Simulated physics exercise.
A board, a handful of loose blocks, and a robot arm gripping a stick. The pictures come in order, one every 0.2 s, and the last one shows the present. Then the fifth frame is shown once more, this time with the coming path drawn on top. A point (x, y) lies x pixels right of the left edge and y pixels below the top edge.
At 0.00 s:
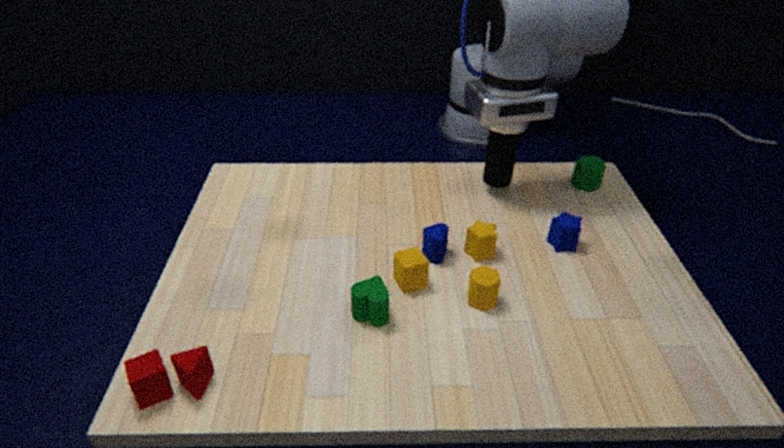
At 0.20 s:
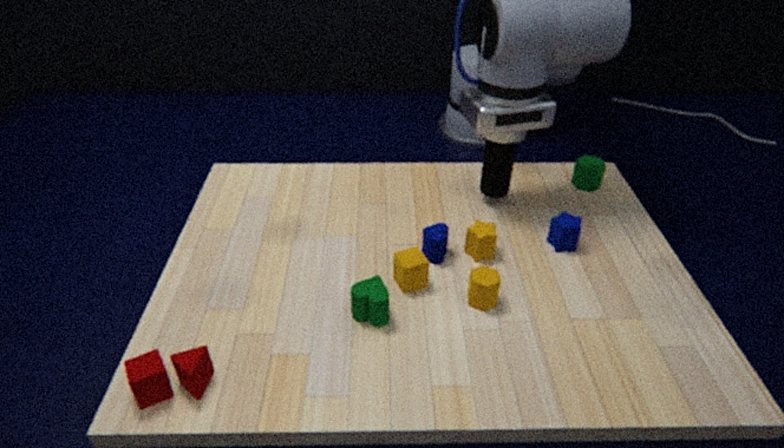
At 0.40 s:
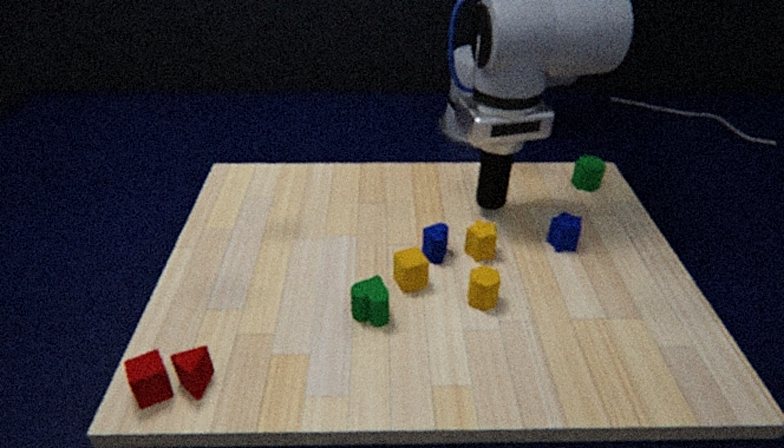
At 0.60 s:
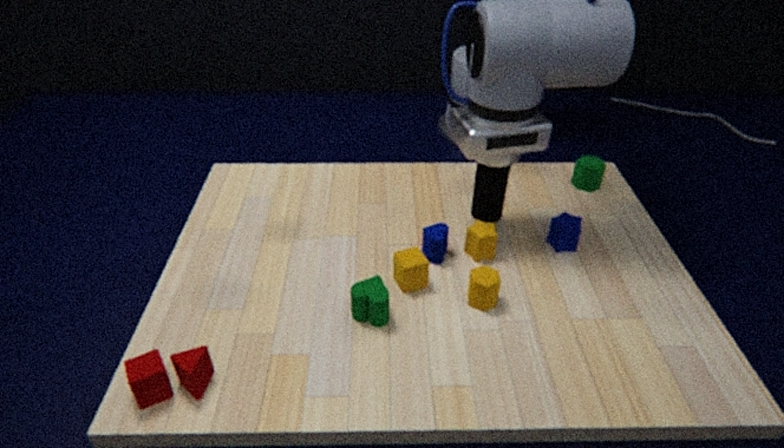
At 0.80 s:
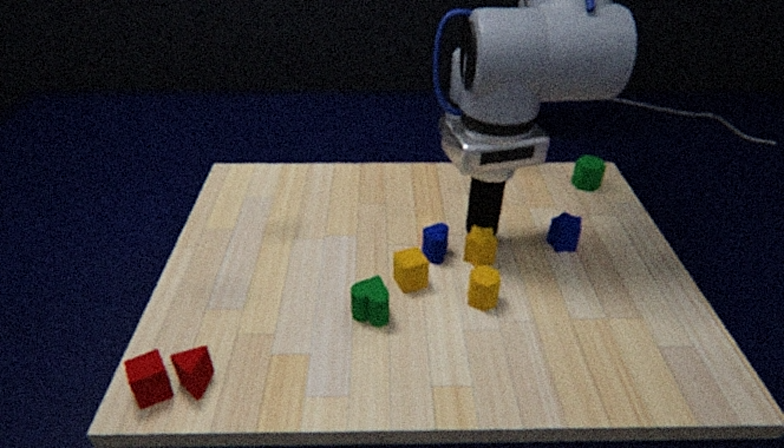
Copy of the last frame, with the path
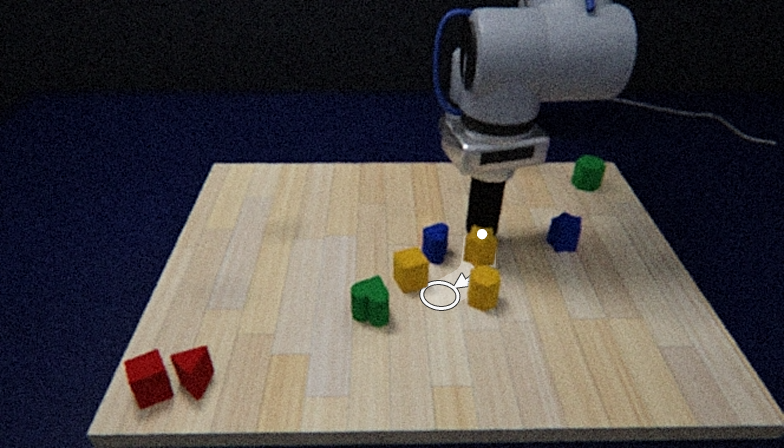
On a wooden board, a robot arm lowering a black stick toward the viewer and slightly nudging a yellow star block.
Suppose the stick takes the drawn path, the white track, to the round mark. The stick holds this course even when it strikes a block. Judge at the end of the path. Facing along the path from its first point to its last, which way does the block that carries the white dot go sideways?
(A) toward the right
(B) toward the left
Option B.
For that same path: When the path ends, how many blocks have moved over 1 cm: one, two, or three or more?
It displaces two.
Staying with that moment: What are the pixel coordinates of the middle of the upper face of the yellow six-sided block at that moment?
The middle of the upper face of the yellow six-sided block will lie at about (487, 299) in the picture.
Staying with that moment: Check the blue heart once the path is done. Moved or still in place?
It stays.
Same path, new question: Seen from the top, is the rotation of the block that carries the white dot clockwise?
Final answer: No.
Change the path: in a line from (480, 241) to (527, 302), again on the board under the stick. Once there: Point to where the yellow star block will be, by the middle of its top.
The point I'd pick in the picture is (488, 261).
Drawn move, from (480, 241) by way of (479, 262) and (466, 281) to (440, 295); the dot is on the yellow star block.
The first path, step by step. One third of the way, stick at (480, 251); yellow star block at (480, 257); yellow six-sided block at (487, 277).
Two thirds of the way, stick at (467, 270); yellow star block at (466, 277); yellow six-sided block at (488, 294), turned 50° anticlockwise.
At the end, stick at (441, 284); yellow square piece at (409, 257); blue heart still; yellow star block at (455, 291), turned 30° anticlockwise; yellow six-sided block at (487, 299), turned 75° anticlockwise.
